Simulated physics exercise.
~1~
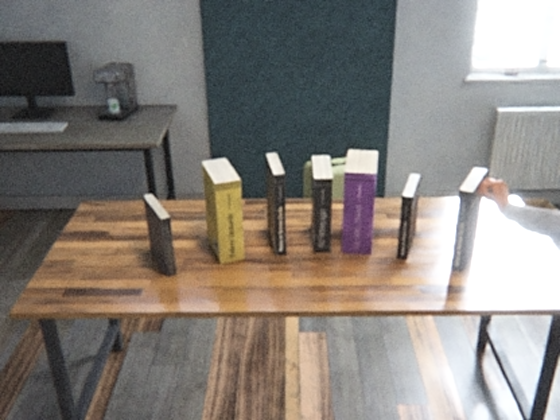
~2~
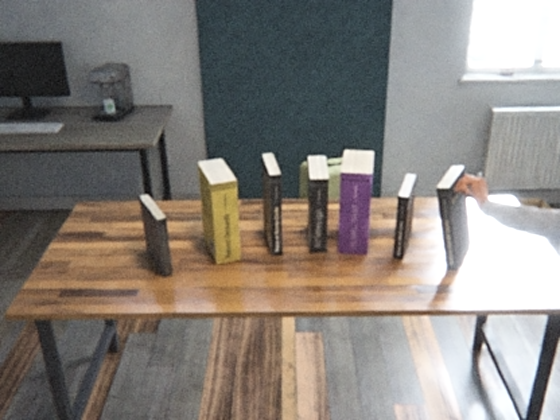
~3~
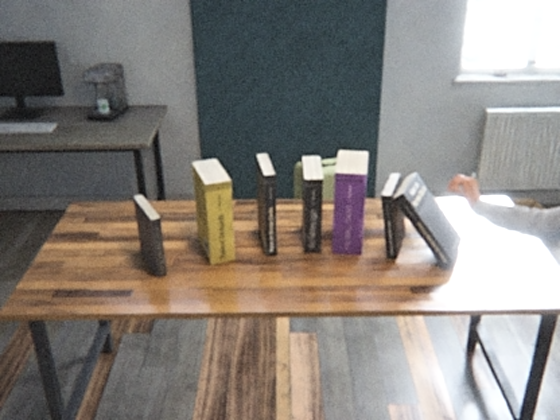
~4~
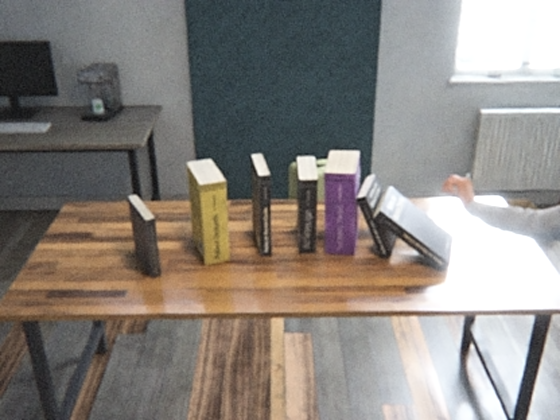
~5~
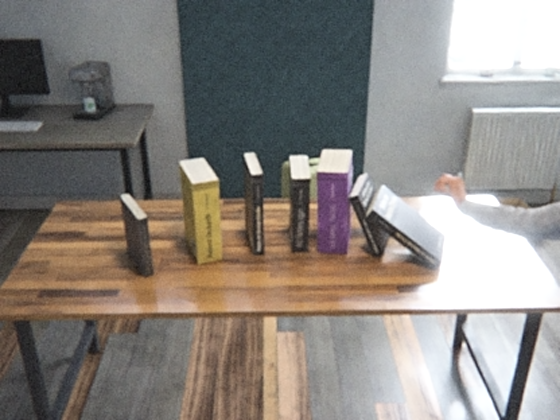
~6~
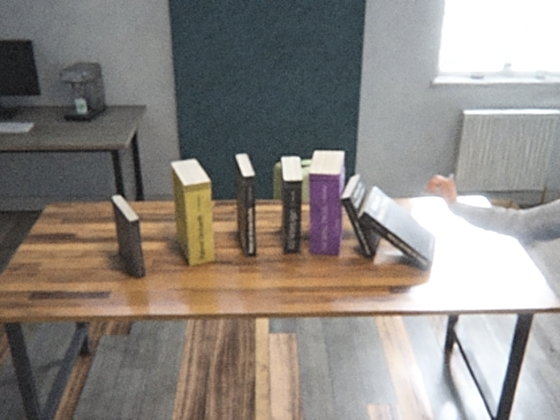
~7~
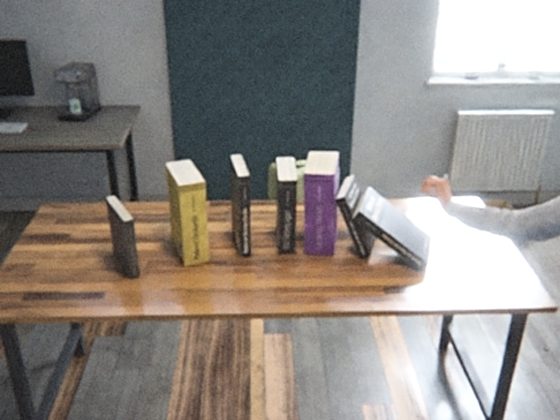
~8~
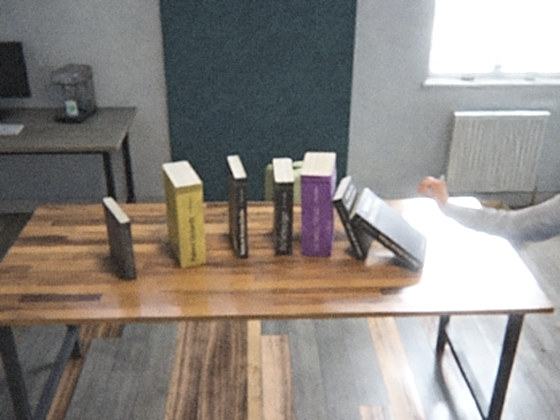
On a wooden table, a hand tips the rightmost book left onto its neighbor, which leans against the unmoved purple book.
